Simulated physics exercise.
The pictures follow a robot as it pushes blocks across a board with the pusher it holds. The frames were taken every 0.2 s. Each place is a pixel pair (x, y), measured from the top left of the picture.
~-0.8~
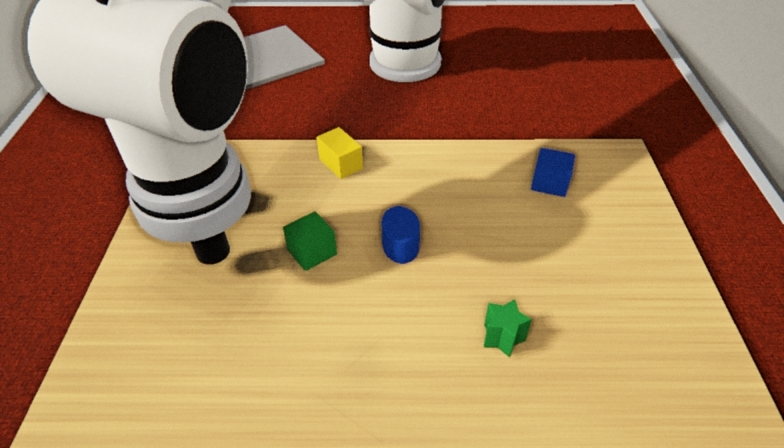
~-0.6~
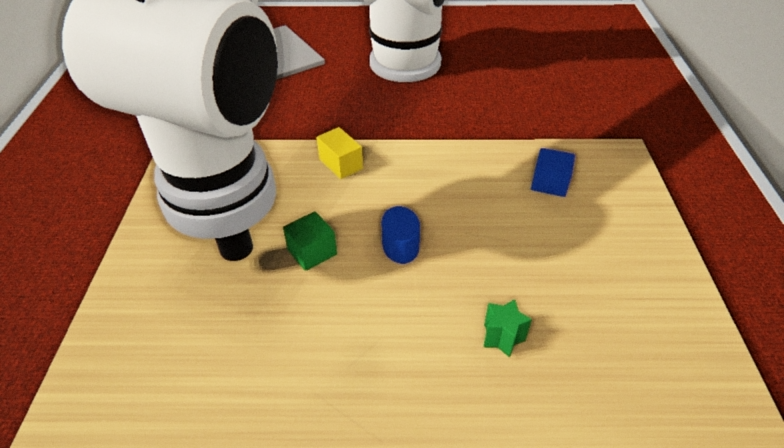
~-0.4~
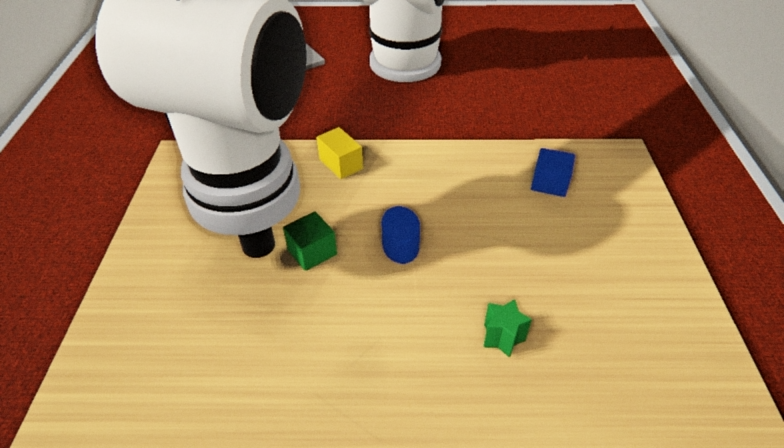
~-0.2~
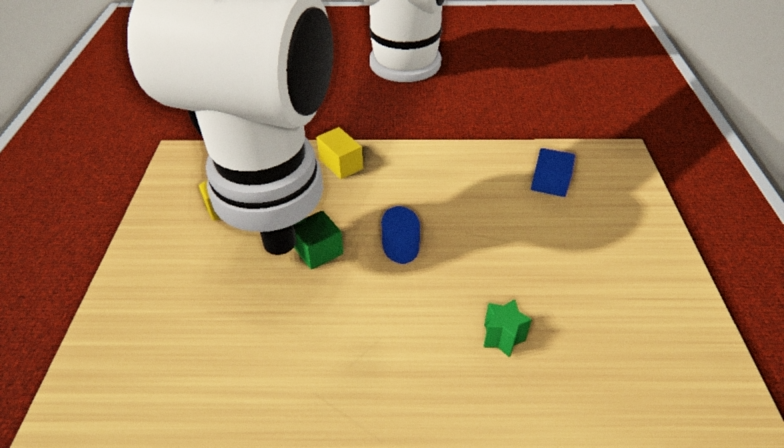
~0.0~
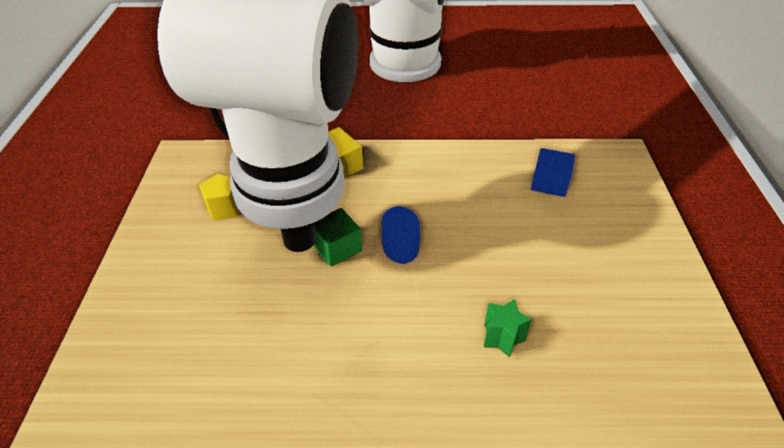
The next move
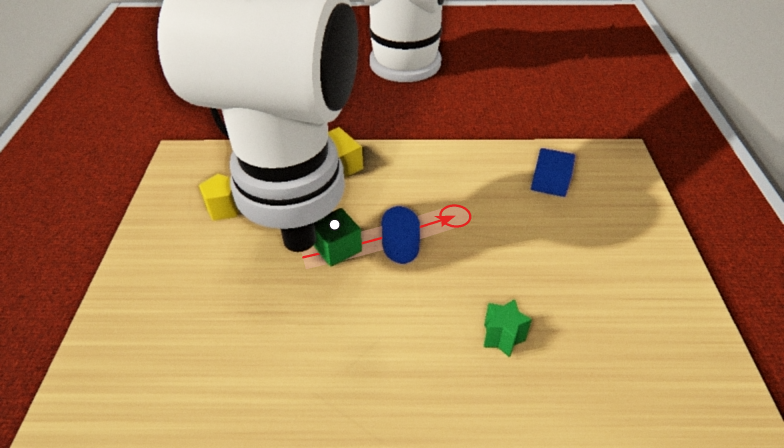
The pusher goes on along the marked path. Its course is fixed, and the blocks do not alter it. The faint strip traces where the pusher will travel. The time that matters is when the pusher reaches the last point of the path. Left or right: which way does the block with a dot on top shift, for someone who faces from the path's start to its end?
Right.
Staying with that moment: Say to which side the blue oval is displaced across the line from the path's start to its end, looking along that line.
Slides right.
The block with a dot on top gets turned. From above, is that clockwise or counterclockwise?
That block twists clockwise.
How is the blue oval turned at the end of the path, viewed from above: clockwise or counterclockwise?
It spins with the clock.
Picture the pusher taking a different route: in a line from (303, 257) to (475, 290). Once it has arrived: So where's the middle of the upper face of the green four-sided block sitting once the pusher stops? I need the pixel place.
My prediction: (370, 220).
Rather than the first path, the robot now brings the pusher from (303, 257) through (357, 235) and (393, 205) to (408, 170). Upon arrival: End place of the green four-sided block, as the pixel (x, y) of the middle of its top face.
I'd place it at (418, 204), taking the centre of its top.
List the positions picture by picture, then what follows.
In the first picture, pusher tip at (213, 253); block tops, green four-sided block at (308, 229); blue oval at (401, 222).
In the second picture, pusher at (237, 249); blocks unchanged.
In the third picture, pusher at (259, 246); blocks unchanged.
In the fourth picture, pusher at (280, 243); green four-sided block at (315, 228).
In the fifth picture, pusher at (300, 241); green four-sided block at (335, 225); blue oval at (401, 222).
Path on the board, from (303, 257) over (357, 245) and (408, 231) to (455, 216); the dot is on the green four-sided block.
What follows on the original path. One third of the way, pusher at (357, 228); green four-sided block at (392, 219), turned 30° clockwise; blue oval at (433, 223), turned 20° anticlockwise.
Two thirds of the way, pusher at (409, 214); green four-sided block at (444, 210), turned 50° clockwise; blue oval at (481, 225).
At the end, pusher at (457, 199); green four-sided block at (493, 205), turned 90° clockwise; blue oval at (511, 233), turned 45° clockwise.
